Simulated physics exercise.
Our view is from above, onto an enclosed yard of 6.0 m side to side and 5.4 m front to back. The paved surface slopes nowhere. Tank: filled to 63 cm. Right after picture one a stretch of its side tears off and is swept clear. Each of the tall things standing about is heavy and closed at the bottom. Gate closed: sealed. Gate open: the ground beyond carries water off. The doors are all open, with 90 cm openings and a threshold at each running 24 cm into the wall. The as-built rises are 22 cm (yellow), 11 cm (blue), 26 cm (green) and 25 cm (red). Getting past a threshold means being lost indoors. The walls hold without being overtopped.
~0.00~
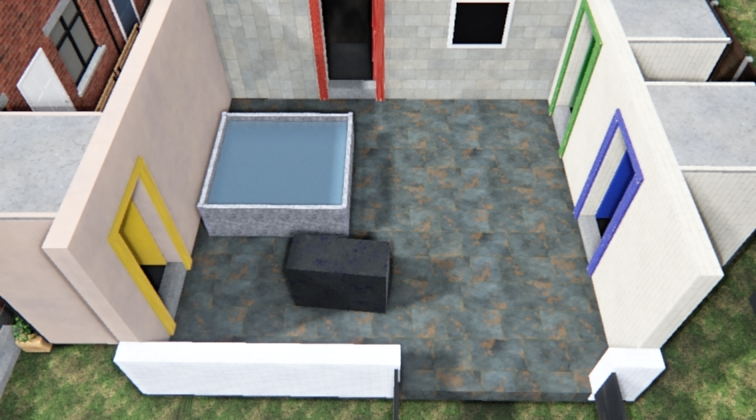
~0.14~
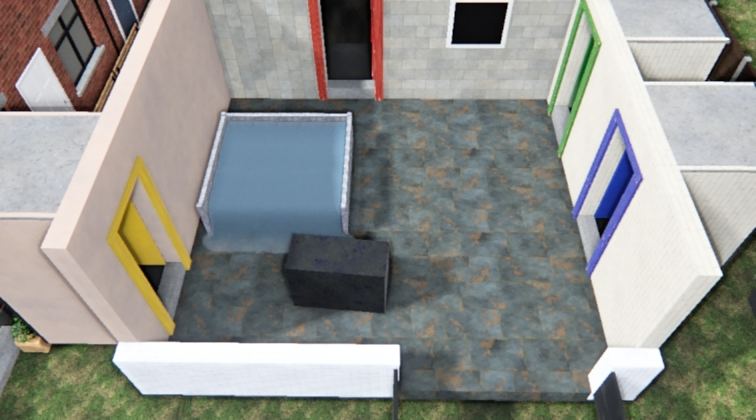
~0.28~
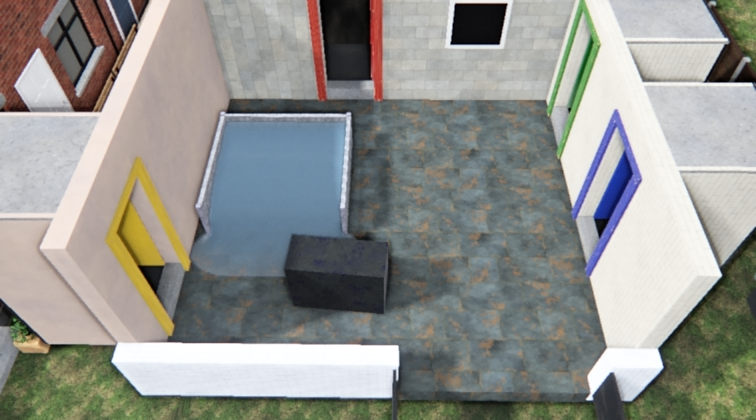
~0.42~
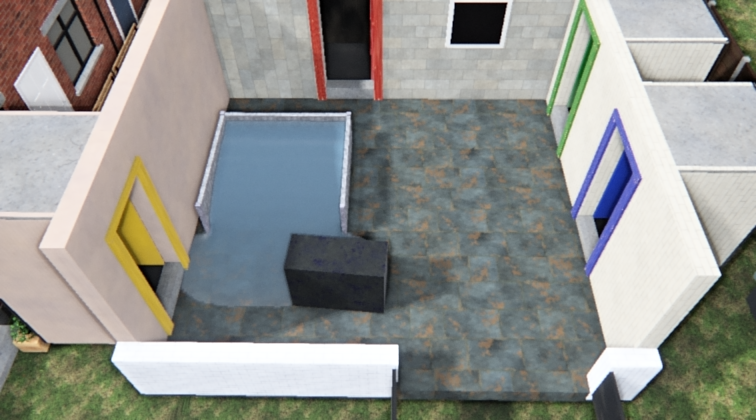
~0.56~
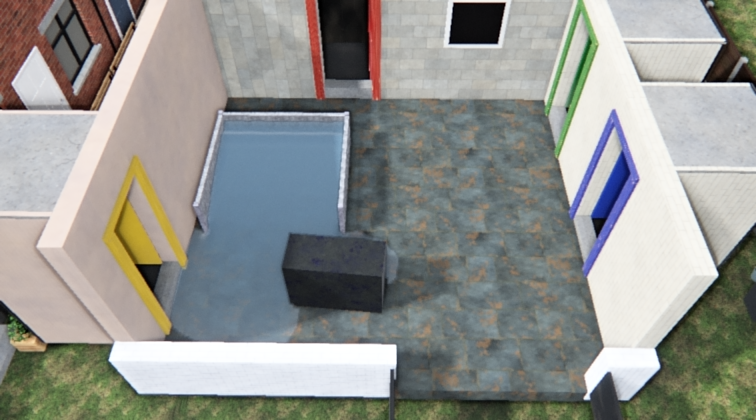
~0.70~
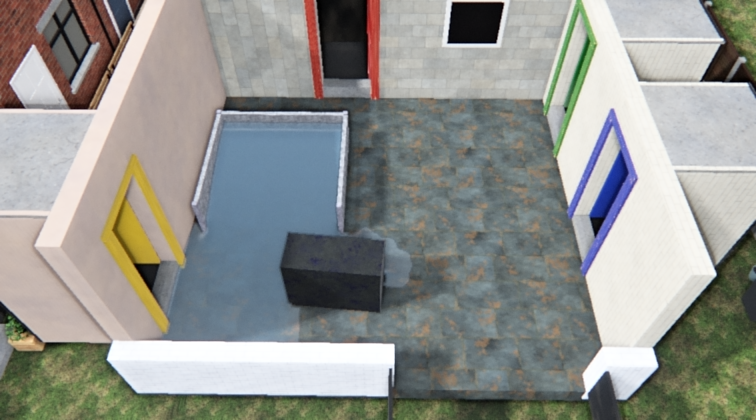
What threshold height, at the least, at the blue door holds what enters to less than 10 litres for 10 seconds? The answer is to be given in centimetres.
A height of roughly 12.5 cm.
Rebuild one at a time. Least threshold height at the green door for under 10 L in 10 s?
For the green door, about 8.0 cm.
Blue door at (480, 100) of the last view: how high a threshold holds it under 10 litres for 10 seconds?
It needs roughly 9.5 cm.
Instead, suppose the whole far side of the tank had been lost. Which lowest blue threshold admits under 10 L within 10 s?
Then the minimum is about 6.5 cm.
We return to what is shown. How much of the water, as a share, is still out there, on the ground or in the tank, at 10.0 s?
I'd put it at about 82 per cent.
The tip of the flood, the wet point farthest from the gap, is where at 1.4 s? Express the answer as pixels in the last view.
Pixel close to (487, 289).
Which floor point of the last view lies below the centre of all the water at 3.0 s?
(317, 267), roughly.
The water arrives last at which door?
The red one.
After 1.4 s water covers 30 % of the floor, deepest (54 cm) near (170, 368); it has not reached the blue door.
After 3.0 s water covers 65 % of the floor, deepest (28 cm) near (175, 296); 13 cm at the blue door, 2 litres in over its 11 cm threshold.
After 10.0 s water covers 95 % of the floor, deepest (16 cm) near (226, 102); 7 cm at the blue door, 19 litres in over its 11 cm threshold.
At the blue door as built, the water arrived by 2.1 s and peaked near 17 cm at 4.0 s.
With a threshold of 11 cm, 20 litres would have come in within the 10 s; with 15 cm, 4 litres. So under 10 litres takes about 12.5 cm.
